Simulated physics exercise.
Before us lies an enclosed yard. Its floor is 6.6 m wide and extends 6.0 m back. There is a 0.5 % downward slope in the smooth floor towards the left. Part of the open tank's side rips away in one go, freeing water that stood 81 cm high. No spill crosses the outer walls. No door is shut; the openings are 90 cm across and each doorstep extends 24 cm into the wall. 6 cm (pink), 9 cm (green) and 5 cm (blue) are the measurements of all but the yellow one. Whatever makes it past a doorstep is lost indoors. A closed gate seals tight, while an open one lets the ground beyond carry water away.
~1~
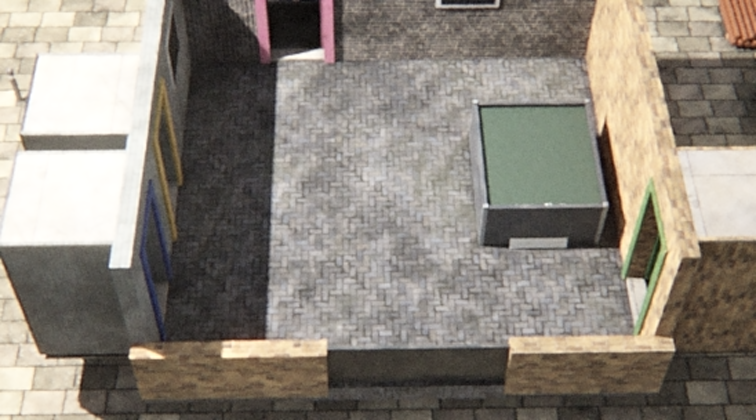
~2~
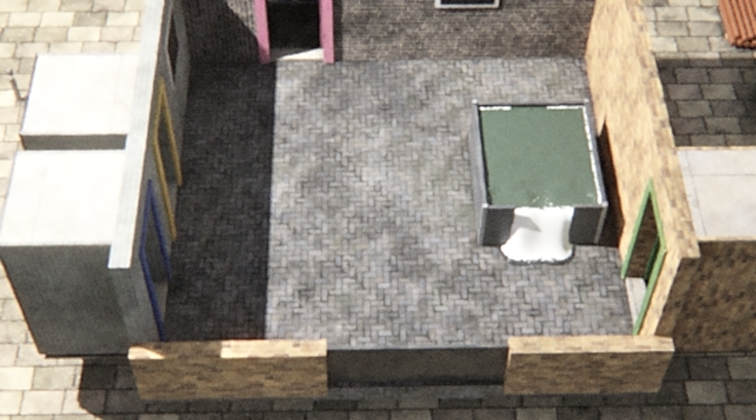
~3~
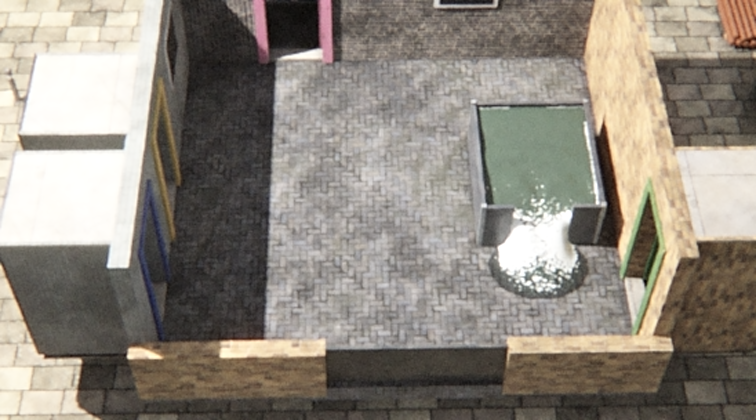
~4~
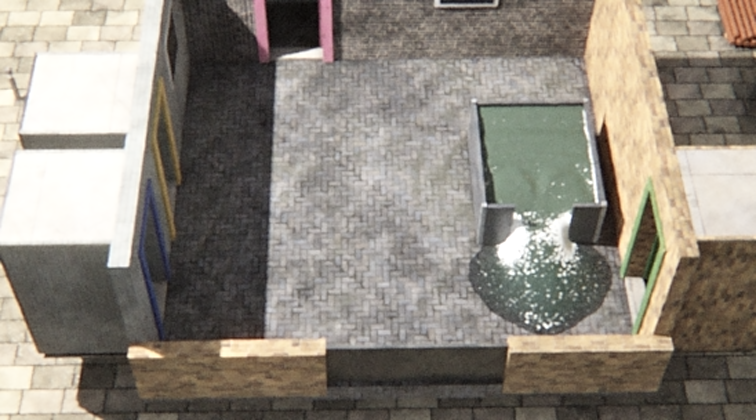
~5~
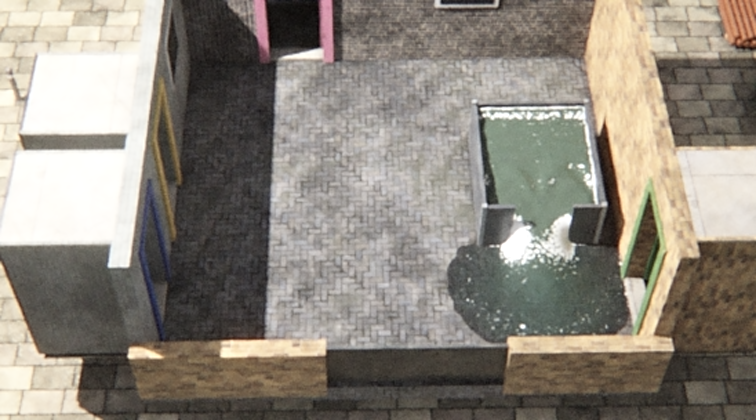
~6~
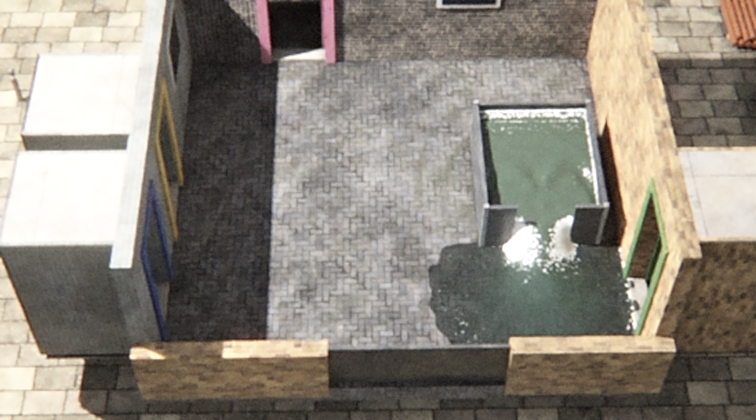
Water burst through the front of an open tank on the right side of a walled yard, foaming onto the grey paved floor, then spread in a dark, glinting pool towards the front wall and leftward.
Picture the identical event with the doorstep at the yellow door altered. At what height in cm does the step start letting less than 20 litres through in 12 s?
At about 6.5 cm.
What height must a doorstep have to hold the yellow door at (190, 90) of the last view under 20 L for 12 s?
Around 8.5 cm would do it.
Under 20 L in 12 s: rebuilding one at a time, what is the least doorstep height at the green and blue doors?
Roughly 25 cm at green and 15 cm at blue.
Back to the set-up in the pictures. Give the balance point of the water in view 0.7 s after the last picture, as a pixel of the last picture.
Roughly (535, 241).
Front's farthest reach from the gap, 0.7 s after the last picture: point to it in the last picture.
Pixel: About (333, 373).
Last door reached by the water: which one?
It's the pink door.
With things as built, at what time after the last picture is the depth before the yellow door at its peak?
Near 3.5 seconds.
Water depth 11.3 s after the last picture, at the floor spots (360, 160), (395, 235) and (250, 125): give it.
Taking the spots in order: About 4, 3 and 8 centimetres.
Then, 0.7 s after the last picture water covers 20 % of the floor, deepest (50 cm) near (635, 368); it has not reached the yellow door.
Then, 2.3 s after the last picture water covers 35 % of the floor, deepest (29 cm) near (622, 368); it has not reached the yellow door.
Then, 11.3 s after the last picture water covers 95 % of the floor, deepest (10 cm) near (191, 88); 6 cm at the yellow door, 0 litres in over its 12 cm doorstep.
At the yellow door as built, the water peaked near 11 cm, 3.7 s after the last picture.
With a doorstep of 5 cm, 37 litres would have come in within the 12 s; with 7 cm, 13 litres. So under 20 litres takes about 6.5 cm.
